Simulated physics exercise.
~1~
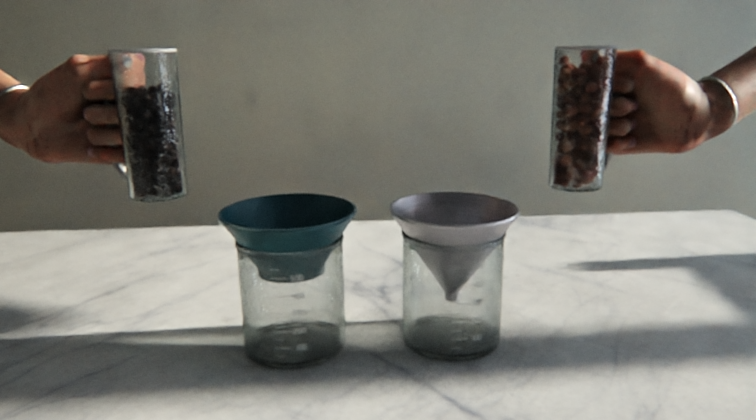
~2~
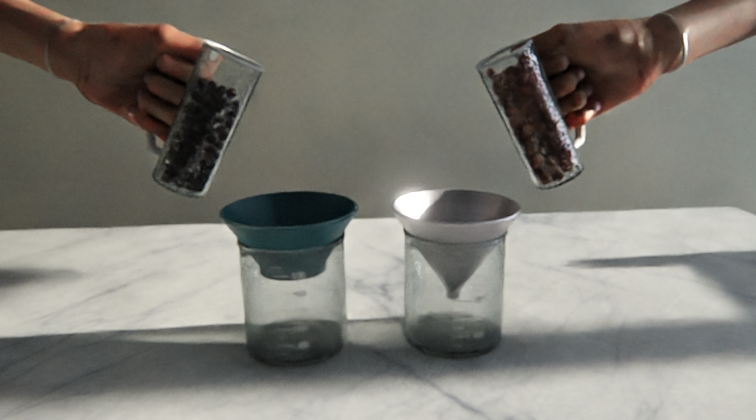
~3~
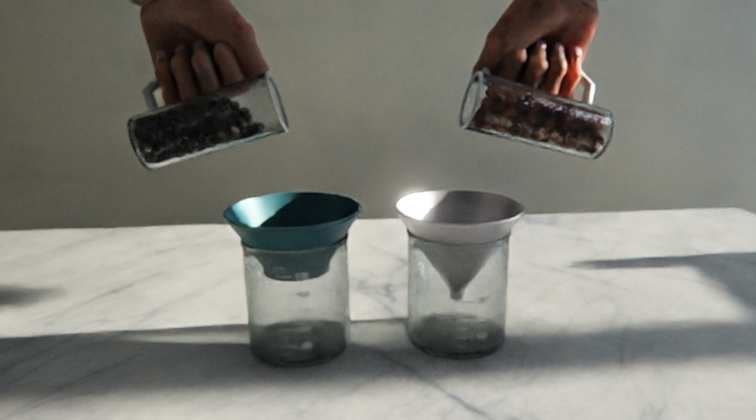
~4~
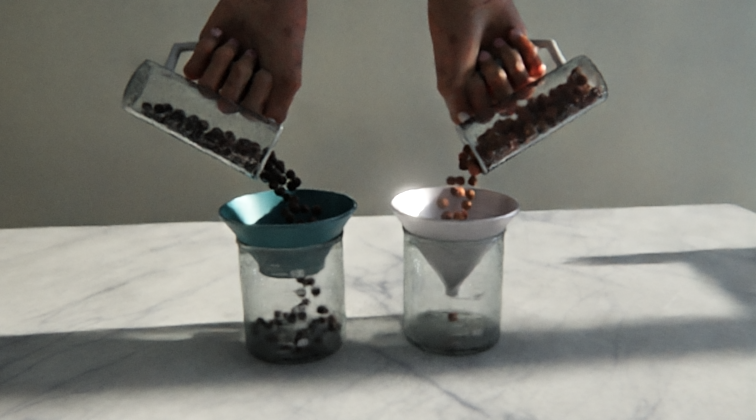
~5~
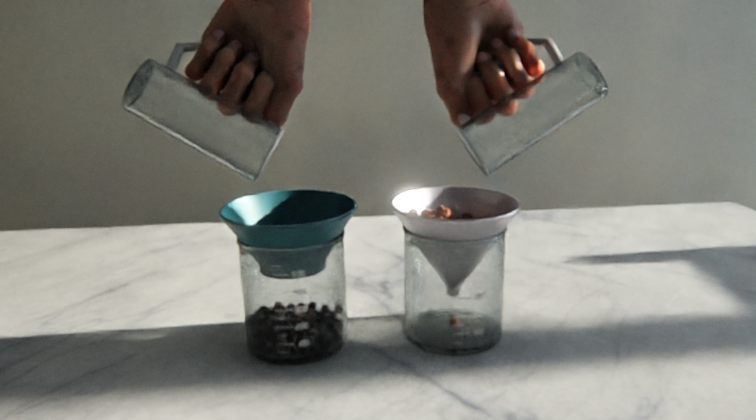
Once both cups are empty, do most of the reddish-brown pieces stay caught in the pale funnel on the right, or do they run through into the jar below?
Most of them stay caught in the pale funnel, with only a few reaching the jar, while the dark pieces on the left all pass through the teal funnel.
